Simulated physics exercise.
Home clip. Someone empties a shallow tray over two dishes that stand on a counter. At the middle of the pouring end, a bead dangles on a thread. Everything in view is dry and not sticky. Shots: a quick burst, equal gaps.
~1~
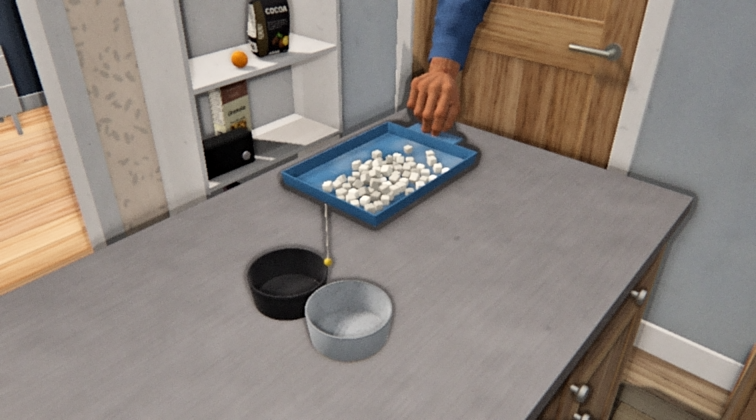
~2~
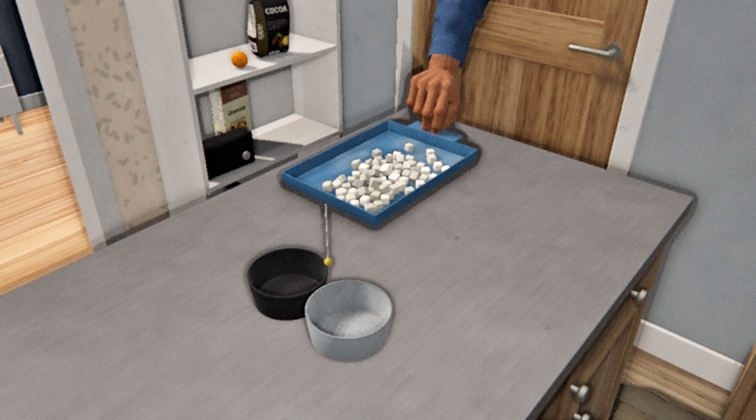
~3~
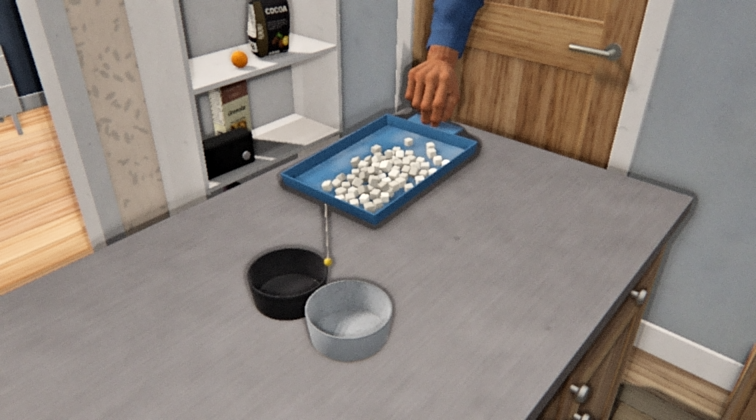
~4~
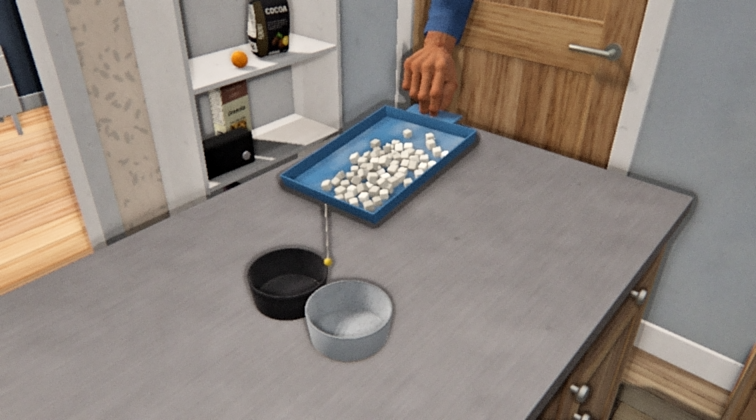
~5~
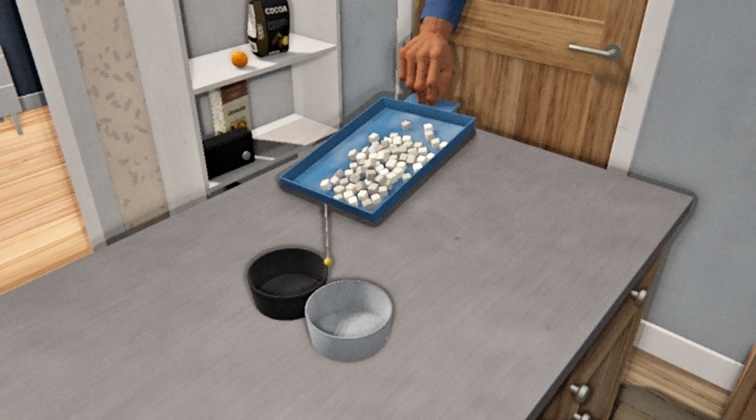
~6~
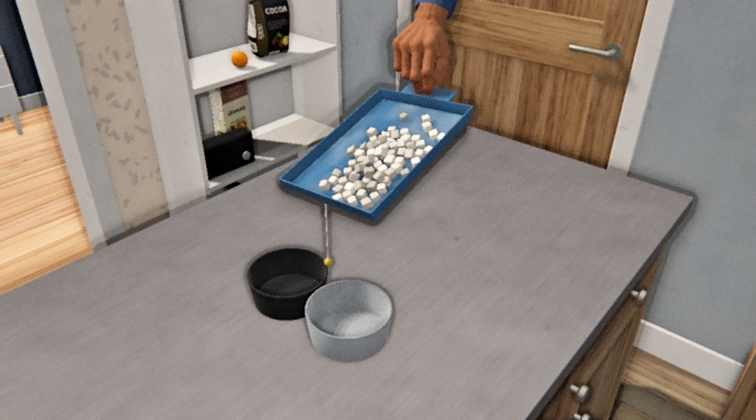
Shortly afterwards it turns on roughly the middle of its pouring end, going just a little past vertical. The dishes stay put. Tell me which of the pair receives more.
The left-hand one receives more.
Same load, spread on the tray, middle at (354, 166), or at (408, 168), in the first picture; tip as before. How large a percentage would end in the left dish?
Roughly 60 and 60 percent, in that order.
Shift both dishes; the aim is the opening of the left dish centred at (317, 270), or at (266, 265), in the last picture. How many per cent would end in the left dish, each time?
You'd end up with around 20 per cent and then around 60 per cent.
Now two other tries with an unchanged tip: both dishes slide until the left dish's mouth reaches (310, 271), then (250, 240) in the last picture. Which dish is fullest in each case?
Results - the dish on the left side first, the dish on the right side second.
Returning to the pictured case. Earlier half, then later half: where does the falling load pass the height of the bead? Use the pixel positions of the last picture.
I'd say around (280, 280) at first, then around (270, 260).
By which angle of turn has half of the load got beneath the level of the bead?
Somewhere around 120 degrees.
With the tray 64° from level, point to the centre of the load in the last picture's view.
Load centre: Approx. (322, 174).
Soon, tray tipped steeply; nearly all on the tray; a stray few in the left dish; a small part in the air.
A while on, tray tipped past a quarter turn; nearly all on the tray; a stray few in the right dish; a small part in the left dish; a stray few outside both.
Towards the end, tray tipped past a quarter turn; a stray few in the right dish; about half in the left dish; about half outside both.
Finally, tray tipped past a quarter turn; a stray few in the right dish; about half in the left dish; about half outside both.
